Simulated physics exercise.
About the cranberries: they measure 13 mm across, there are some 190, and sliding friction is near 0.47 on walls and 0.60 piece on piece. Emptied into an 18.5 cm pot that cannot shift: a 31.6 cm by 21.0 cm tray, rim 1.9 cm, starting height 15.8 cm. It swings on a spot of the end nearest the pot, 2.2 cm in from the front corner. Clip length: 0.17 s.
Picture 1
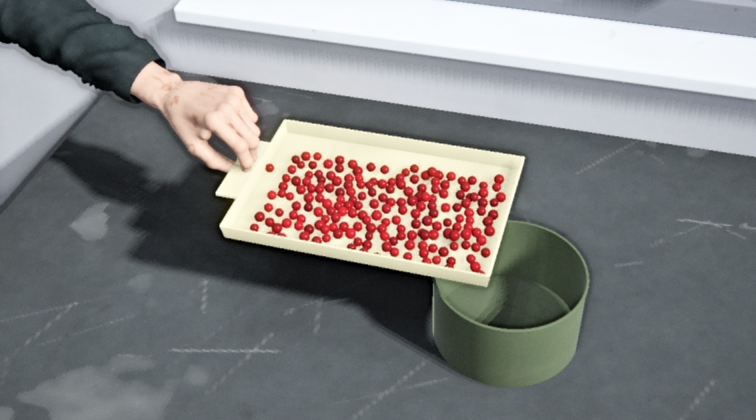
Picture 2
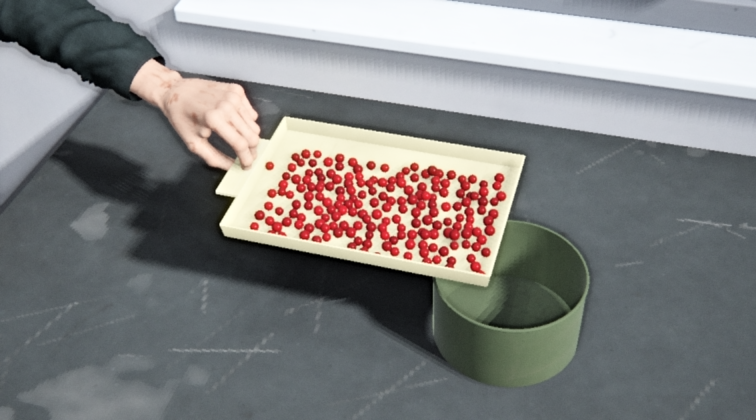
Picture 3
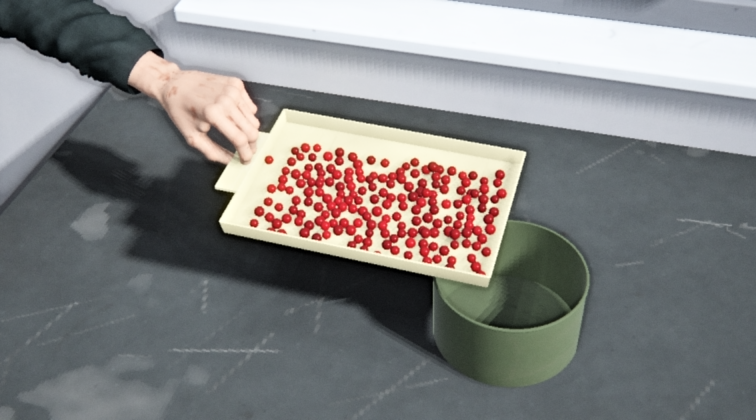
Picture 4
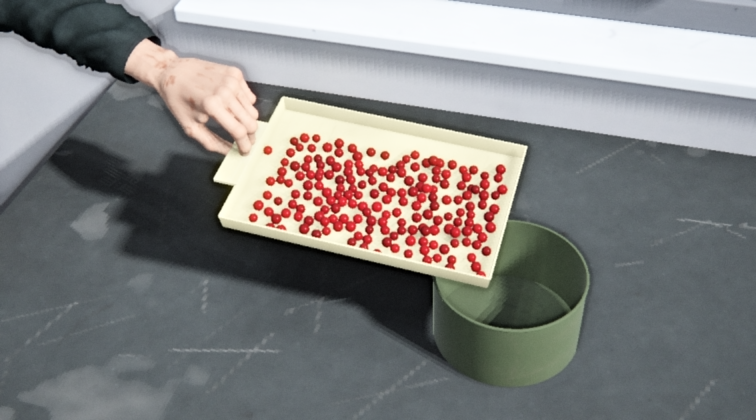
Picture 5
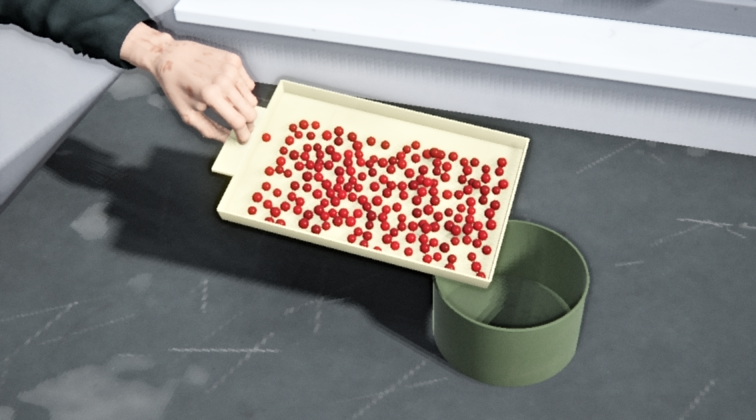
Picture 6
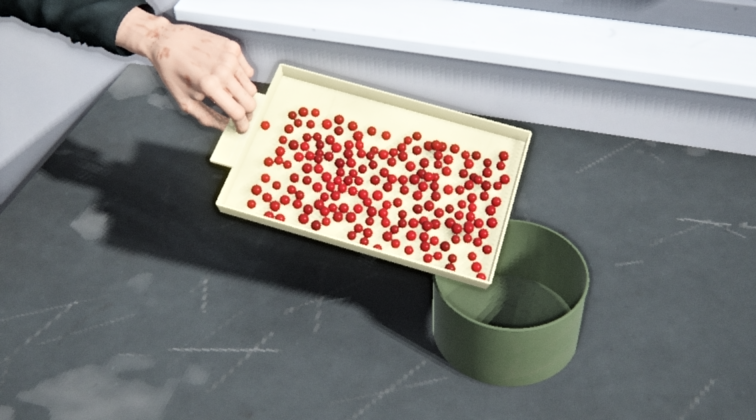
A hand gradually raises the left end of a cream tray holding scattered red cranberries.
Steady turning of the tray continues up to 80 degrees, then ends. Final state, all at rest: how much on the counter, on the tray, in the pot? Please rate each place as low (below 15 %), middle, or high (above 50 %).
Counter: High, tray: Middle, pot: Low.
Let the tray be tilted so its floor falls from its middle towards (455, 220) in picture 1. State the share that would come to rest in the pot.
Estimate: Near 45 per cent.
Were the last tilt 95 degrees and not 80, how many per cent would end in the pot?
Then about 0 per cent.
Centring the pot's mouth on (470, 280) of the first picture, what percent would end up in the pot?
The share would be some 5 per cent.
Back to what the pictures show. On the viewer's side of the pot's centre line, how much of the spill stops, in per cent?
I'd put it at around 100 per cent.
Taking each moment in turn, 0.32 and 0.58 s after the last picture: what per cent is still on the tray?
In turn: 100, 60.
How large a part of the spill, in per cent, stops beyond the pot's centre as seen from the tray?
I reckon around 40 per cent.
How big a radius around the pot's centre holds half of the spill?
Distance: Around 22 cm.
Then, 0.19 s after the last picture, tilt 50 degrees; the tray holds 100 %, the pot 0 %.
Then, 0.32 s after the last picture, tilt 72 degrees; the tray holds 100 %, the pot 0 %.
Then, 0.58 s after the last picture, tilt 80 degrees; the tray holds 60 %, the pot 0 %.
In the end, counter 65 %, tray 35 %, pot 0 %.
